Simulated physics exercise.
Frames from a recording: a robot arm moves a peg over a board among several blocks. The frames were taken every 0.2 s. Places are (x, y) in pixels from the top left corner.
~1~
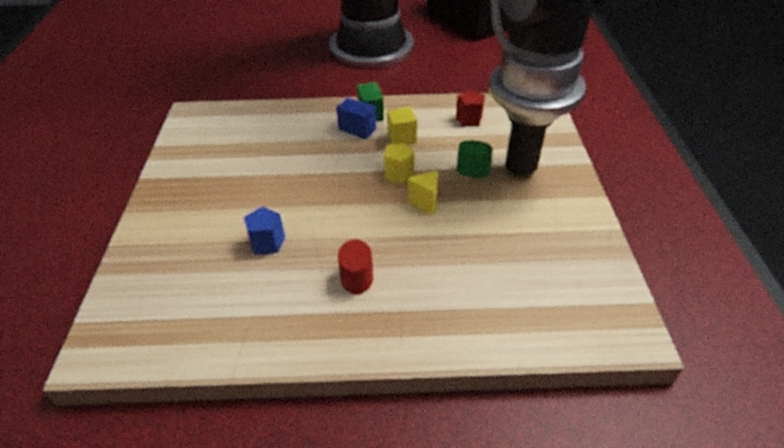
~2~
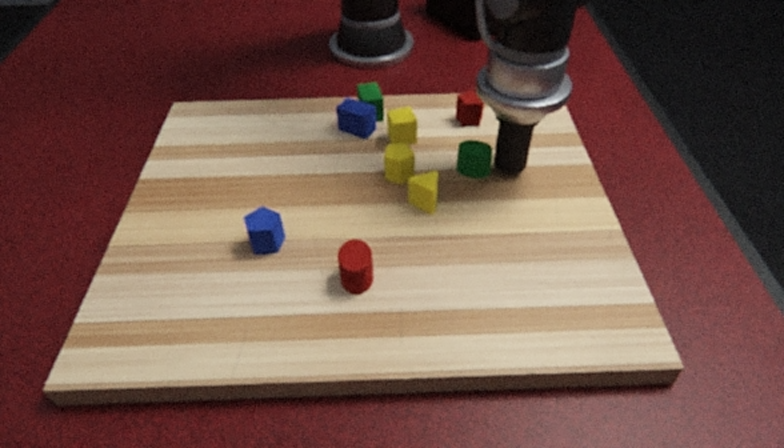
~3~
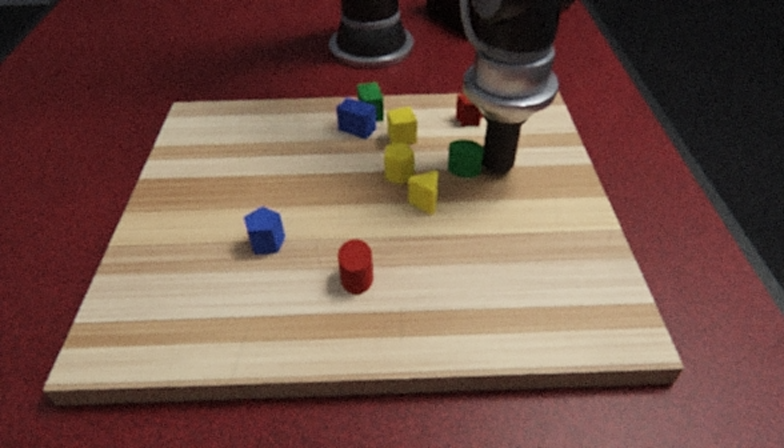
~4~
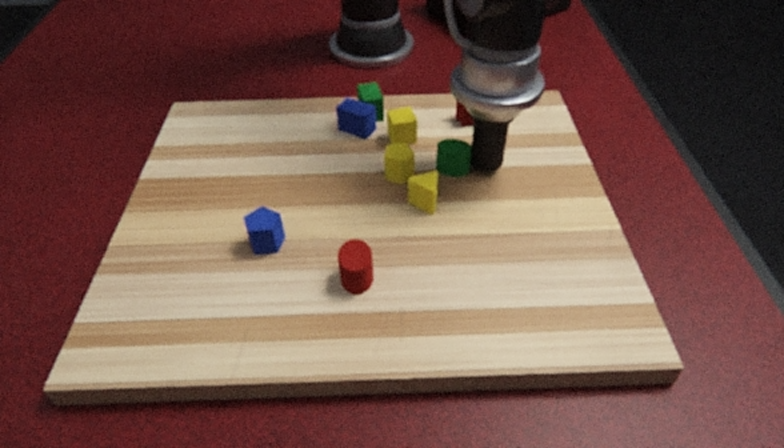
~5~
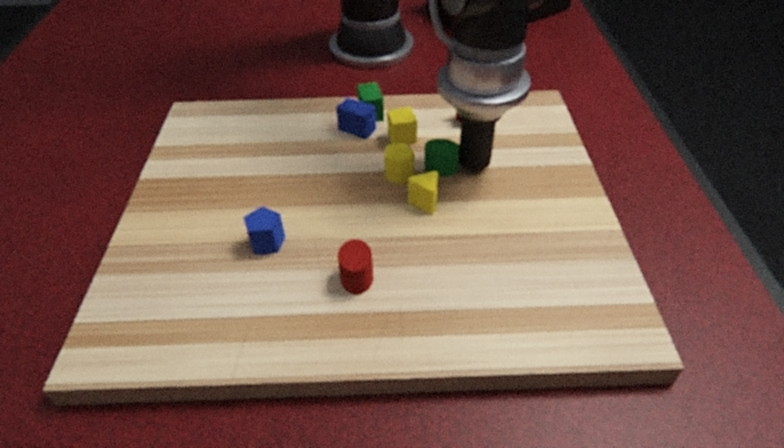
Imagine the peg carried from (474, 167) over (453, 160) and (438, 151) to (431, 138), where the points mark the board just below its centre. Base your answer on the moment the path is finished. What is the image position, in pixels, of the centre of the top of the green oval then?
The centre of its top will be at (414, 142).
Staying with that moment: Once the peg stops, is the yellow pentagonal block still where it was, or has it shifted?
It does get moved.
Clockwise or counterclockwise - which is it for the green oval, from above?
Twists anticlockwise.
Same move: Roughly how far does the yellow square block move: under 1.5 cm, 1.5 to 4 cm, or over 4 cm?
The best fit is under 1.5 cm.
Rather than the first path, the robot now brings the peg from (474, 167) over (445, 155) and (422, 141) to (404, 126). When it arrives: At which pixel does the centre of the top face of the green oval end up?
Pixel (414, 140).
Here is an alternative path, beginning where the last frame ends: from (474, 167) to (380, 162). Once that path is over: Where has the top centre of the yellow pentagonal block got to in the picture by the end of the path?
I'd place it at (373, 157), taking the centre of its top.
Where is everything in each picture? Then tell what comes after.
The first picture shows lower end of the peg at (522, 165), tops of blocks, yellow pentagonal block at (399, 151), yellow square block at (402, 115), green oval at (476, 147).
The second picture shows peg at (510, 164), blocks as before.
The third picture shows peg at (498, 163), green oval at (466, 146).
The fourth picture shows peg at (486, 161), green oval at (454, 146).
The fifth picture shows peg at (474, 160), yellow pentagonal block at (399, 151), yellow square block at (402, 115), green oval at (442, 145).
What follows on the original path. Halfway along, peg at (444, 150); yellow pentagonal block at (391, 154); green oval at (416, 143), turned 45° anticlockwise.
At the end, peg at (432, 132); yellow pentagonal block at (390, 154); yellow square block not moved; green oval at (414, 142), turned 60° anticlockwise.
